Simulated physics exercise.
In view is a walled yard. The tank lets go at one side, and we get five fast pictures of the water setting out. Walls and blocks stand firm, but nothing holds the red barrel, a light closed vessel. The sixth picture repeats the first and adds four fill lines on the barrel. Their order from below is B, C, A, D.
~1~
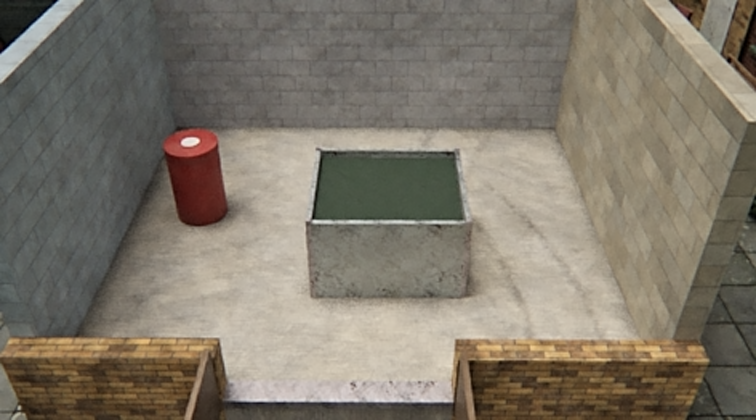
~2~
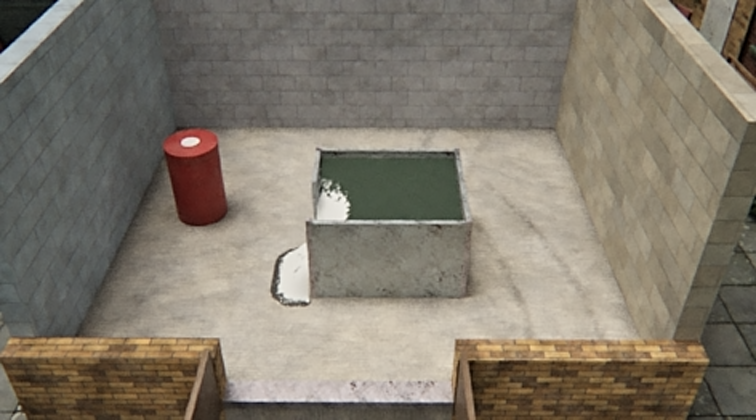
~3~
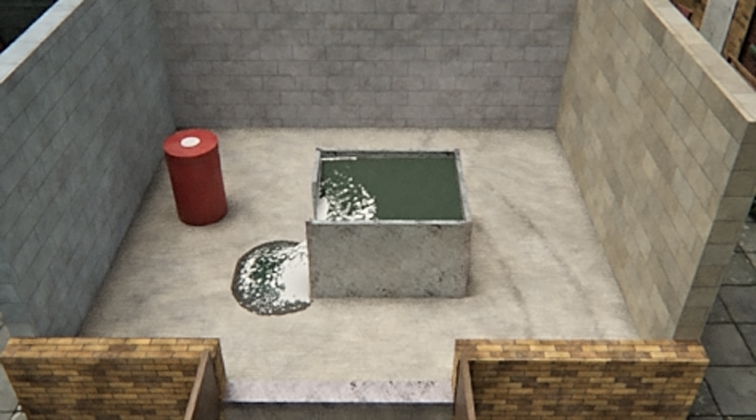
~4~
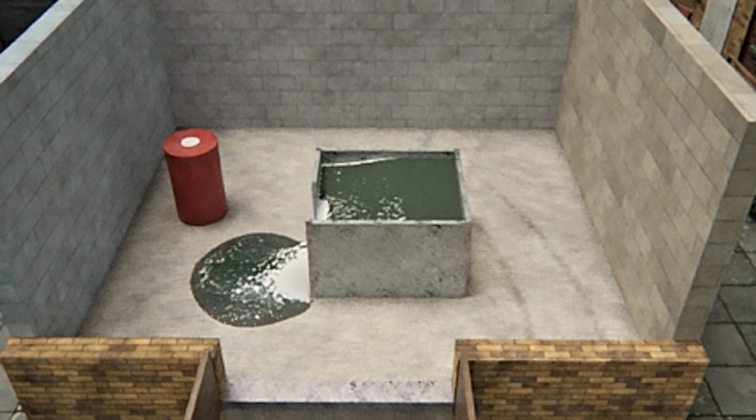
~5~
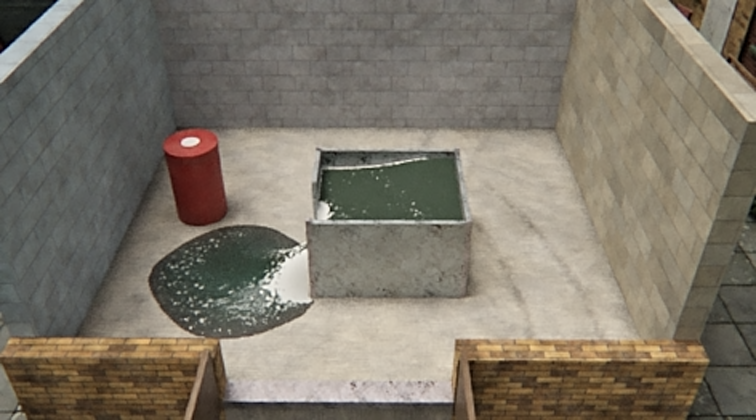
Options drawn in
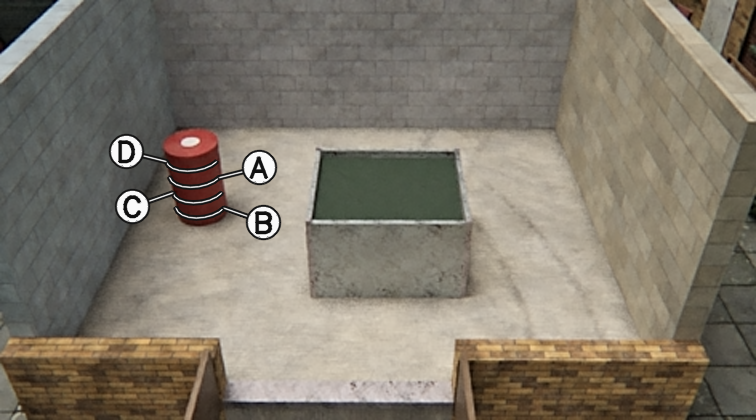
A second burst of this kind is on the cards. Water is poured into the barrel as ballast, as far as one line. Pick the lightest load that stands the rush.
The limit is C.
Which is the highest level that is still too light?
The answer is B.
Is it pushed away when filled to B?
Yes.
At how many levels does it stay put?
Three of the four.
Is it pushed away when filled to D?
No, not at all.
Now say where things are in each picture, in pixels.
Lid of the red barrel at (190, 143); tank full, its middle at (388, 189); open gate at (337, 342).
Water covers 1 % of the ground and is seen nearest the barrel at (286, 258).
Water covers 3 % of the ground and is seen nearest the barrel at (266, 246).
Water covers 6 % of the ground and is seen nearest the barrel at (245, 238).
Lid of the red barrel at (190, 143); water covers 10 % of the ground and is seen nearest the barrel at (225, 231).
On the marked copy, A at (190, 187); B at (196, 218); C at (193, 202); D at (187, 171); from the bottom up B, C, A, D.
For level A, it does not move.
For level B, it is pushed about its own width away.
For level C, it does not move.
For level D, it does not move.
